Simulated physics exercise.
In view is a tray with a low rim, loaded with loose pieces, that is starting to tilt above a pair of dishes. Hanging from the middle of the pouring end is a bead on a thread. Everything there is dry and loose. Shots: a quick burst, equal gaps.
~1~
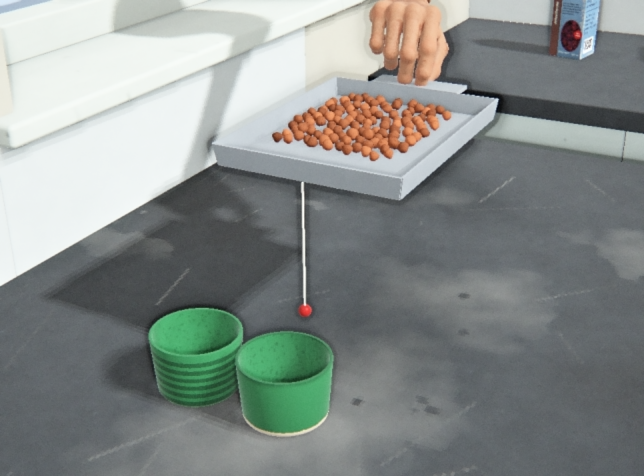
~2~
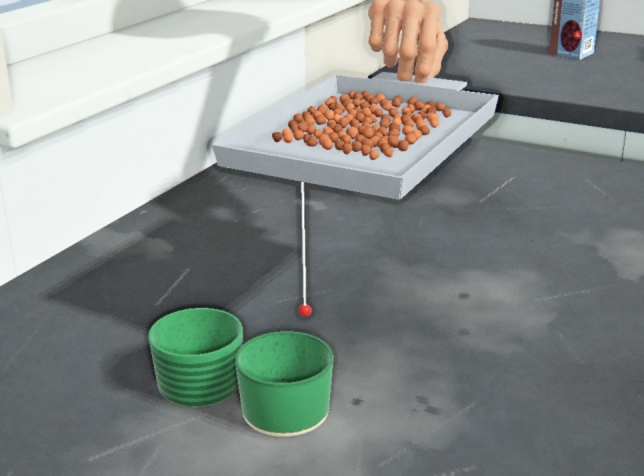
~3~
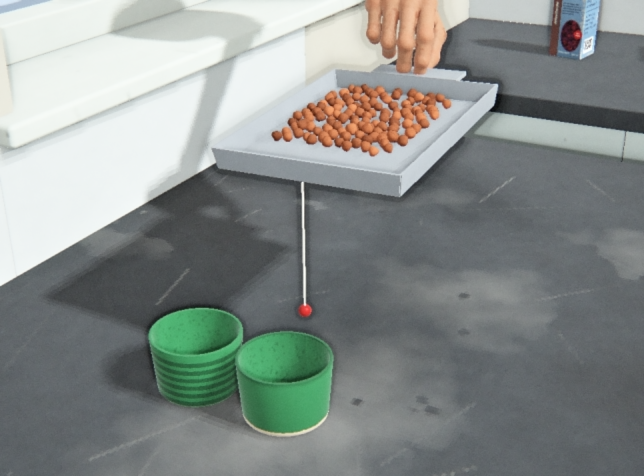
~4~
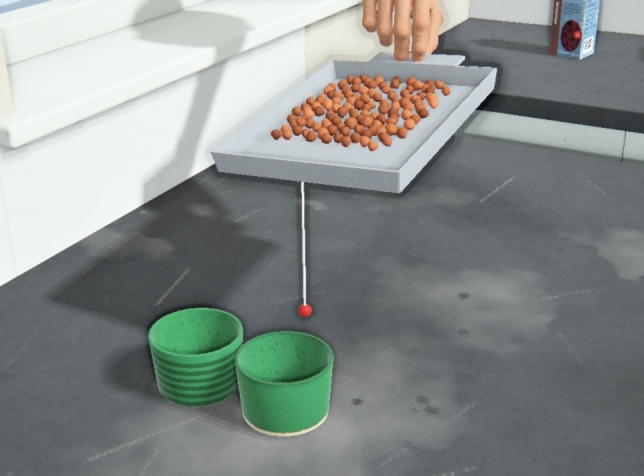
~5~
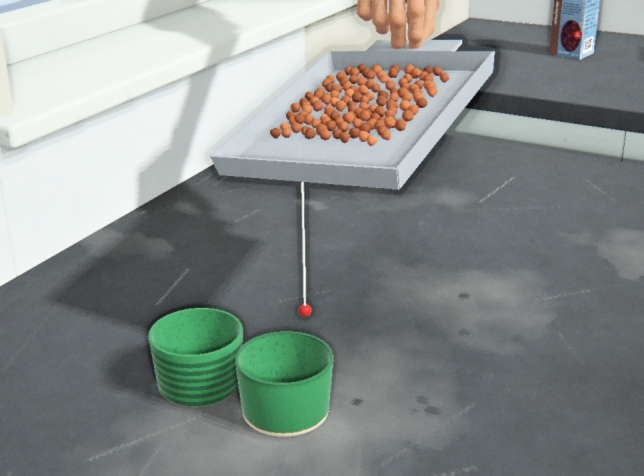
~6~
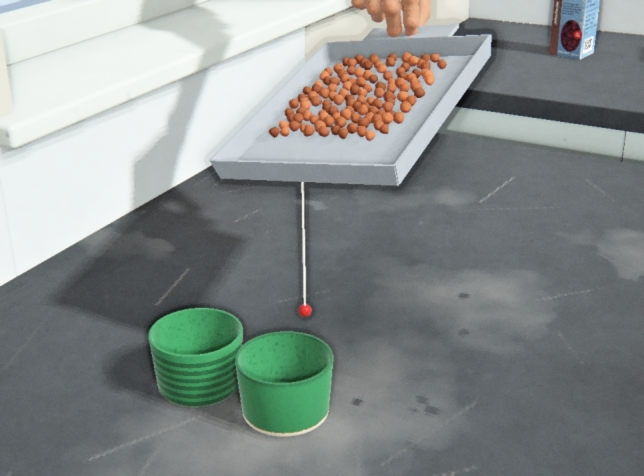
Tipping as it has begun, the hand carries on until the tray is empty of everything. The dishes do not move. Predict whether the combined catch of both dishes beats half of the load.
Most never reaches the dishes.
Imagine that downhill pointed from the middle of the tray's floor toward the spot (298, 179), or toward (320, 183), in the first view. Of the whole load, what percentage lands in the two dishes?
Near 70 % and 40 %.
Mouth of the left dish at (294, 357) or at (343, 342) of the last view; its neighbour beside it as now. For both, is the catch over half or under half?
Taking them in turn, it's short of half and then short of half.
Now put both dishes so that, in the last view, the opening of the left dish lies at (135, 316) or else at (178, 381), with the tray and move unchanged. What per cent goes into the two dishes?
Respectively 20 % and 0 %.
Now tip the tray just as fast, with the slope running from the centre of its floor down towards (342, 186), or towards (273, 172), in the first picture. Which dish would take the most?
The first try favours the right of the two, the second the left of the two.
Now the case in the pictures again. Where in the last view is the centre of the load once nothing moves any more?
(223, 357).
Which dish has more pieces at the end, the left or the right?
More ends in the left dish.
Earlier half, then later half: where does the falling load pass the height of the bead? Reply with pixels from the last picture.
Early half (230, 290), late half (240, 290).
Just after the last frame, tray tipped steeply; almost all on the tray; just a few in the left dish.
A moment on, tray tipped past a quarter turn; the larger part on the tray; just a few in the left dish; about a tenth outside both; roughly a quarter in the air.
Further on, tray tipped past a quarter turn; roughly a quarter in the left dish; the larger part outside both.
When it is over, tray tipped past a quarter turn; not one in the right dish; roughly a quarter in the left dish; the larger part outside both.
